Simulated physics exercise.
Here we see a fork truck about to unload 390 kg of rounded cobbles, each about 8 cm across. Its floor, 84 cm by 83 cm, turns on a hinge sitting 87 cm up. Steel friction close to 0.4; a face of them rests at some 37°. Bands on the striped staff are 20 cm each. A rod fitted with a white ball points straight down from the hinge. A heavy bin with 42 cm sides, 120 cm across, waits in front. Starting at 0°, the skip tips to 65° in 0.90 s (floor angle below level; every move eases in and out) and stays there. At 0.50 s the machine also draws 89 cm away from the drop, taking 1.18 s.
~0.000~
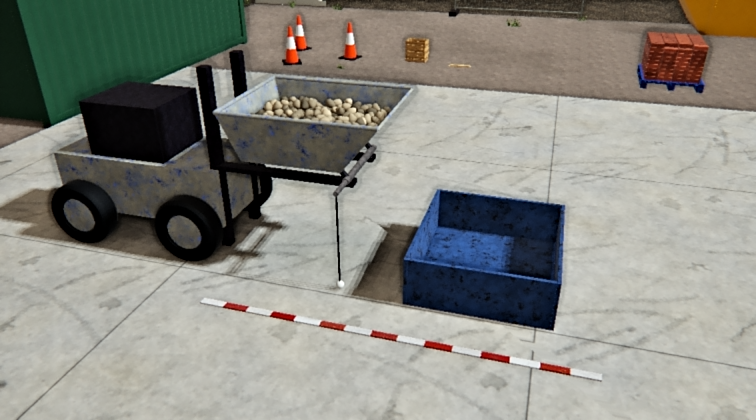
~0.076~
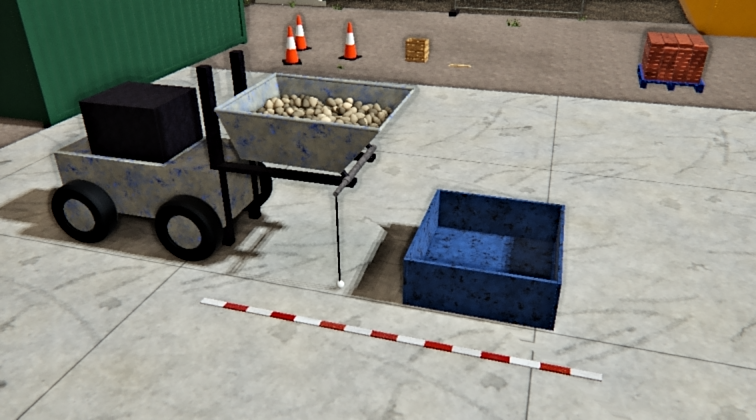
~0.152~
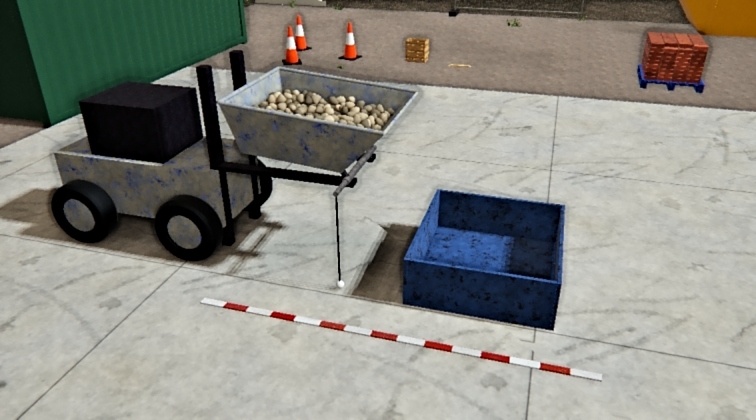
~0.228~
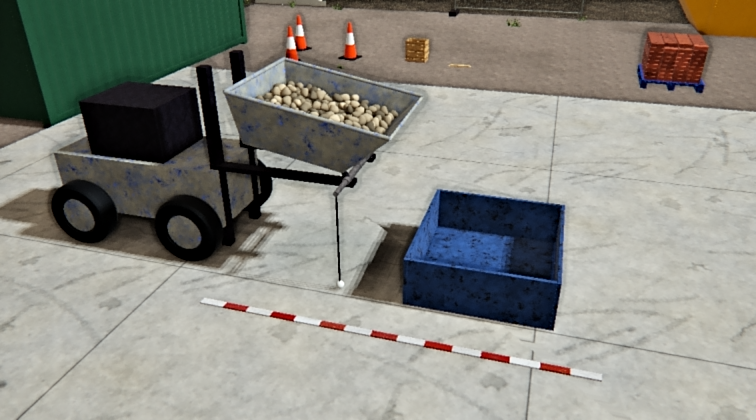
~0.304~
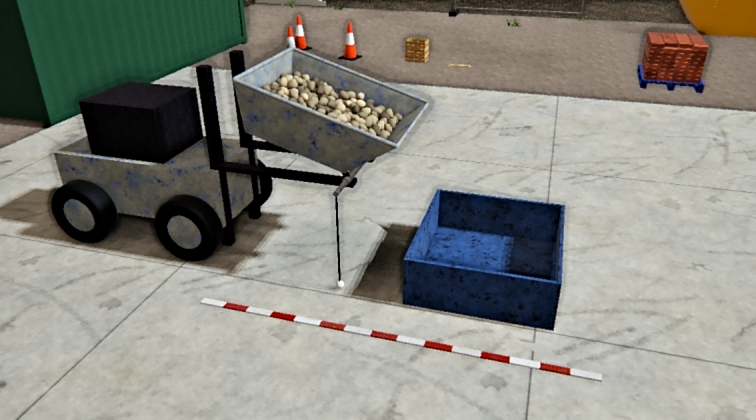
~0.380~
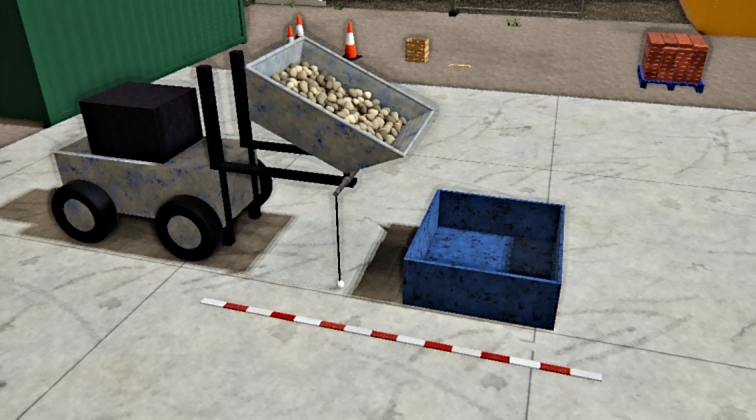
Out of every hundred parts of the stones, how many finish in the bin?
Close to 35 in every hundred.
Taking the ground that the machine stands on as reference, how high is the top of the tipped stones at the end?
Some 22 cm above that level.
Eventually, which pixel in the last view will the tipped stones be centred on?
Around (400, 254).
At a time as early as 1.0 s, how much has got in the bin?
Close to 10 per cent at that time.
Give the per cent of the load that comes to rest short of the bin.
Roughly 60 percent of it.
After 0.7 s the floor is at 55°; 100 % in the skip; the foremost stones are at (404, 166).
After 1.0 s the floor is at 65°; 77 % in the skip, 13 % short of the bin, 10 % in the bin; the foremost stones are at (439, 234).
After 2.1 s the floor is at 65°; 15 % in the skip, 47 % short of the bin, 35 % in the bin, 3 % beside or beyond the bin; the foremost stones are at (554, 265).
After 4.6 s the floor is at 65°; 0 % in the skip, 62 % short of the bin, 35 % in the bin, 3 % beside or beyond the bin; the foremost stones are at (556, 265).
